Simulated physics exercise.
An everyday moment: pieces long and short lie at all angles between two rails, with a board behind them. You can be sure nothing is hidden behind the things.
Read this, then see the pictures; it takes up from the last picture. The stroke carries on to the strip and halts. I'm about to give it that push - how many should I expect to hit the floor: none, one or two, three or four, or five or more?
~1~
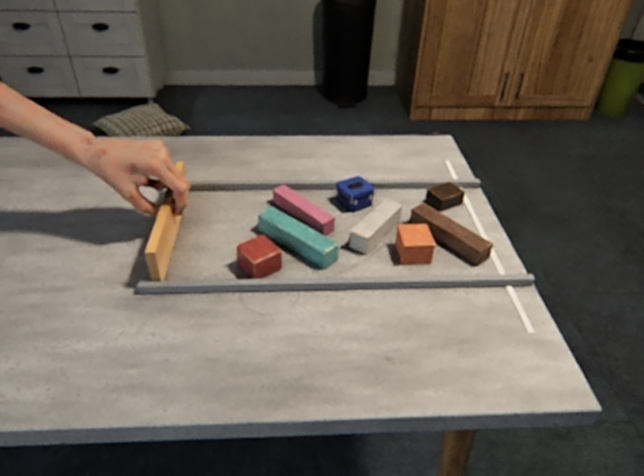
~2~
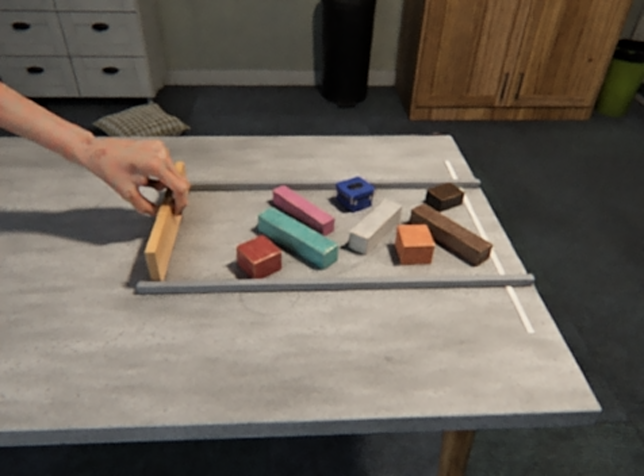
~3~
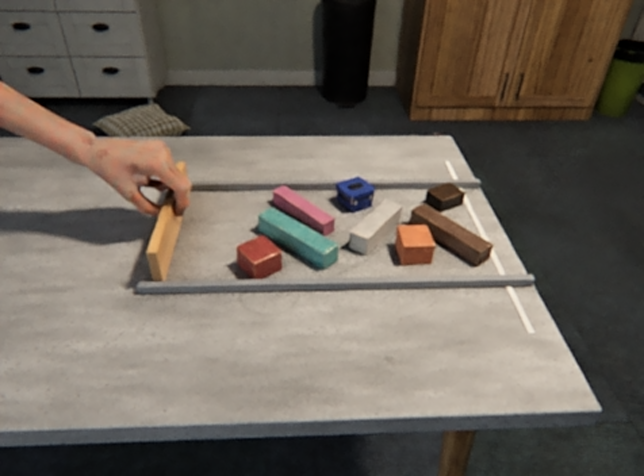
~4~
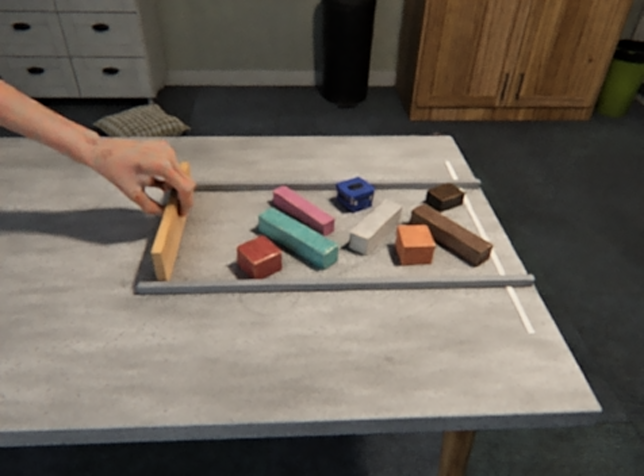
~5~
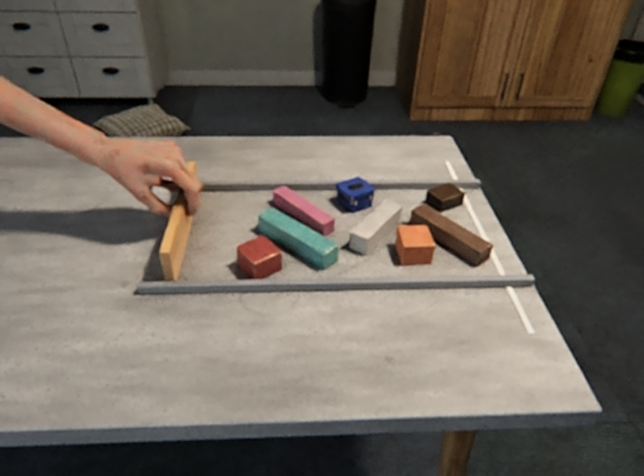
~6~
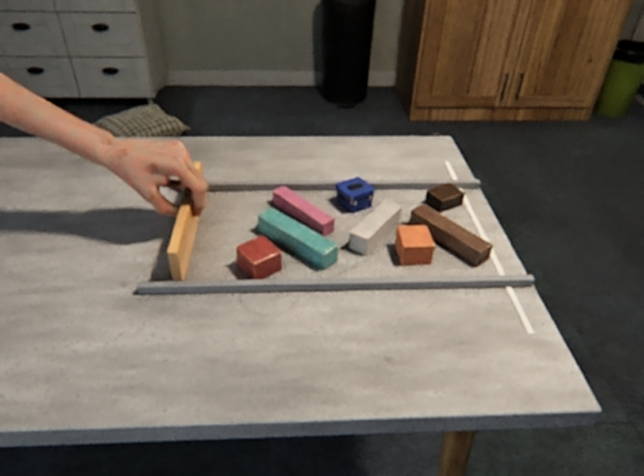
Expect five or more.
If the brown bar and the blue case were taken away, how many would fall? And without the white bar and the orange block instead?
First 5, then 5.
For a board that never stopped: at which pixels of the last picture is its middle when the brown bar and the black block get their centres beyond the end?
Its middle is about (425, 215) and about (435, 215).
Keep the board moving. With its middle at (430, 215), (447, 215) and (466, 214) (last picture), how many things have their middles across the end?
Counts by place: 1 / 3 / 4.
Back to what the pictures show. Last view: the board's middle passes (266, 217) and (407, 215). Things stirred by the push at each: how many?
Tally at point one: 2; at point two: 8.
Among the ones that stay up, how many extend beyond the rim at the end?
Counting them gives 1.
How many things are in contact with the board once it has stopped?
Counting them up gives 1.
A little later, none off yet; black block at rest near (445, 197); brown bar at rest near (449, 234); orange block at rest near (414, 245).
Next, none off yet; black block shifted a little near (453, 196); brown bar shifted a little near (477, 228); orange block shifted well along near (470, 245).
When it is over, the number that fall off is five or more; down, turquoise bar, pink bar, blue case, white bar, orange block, brown bar and black block.
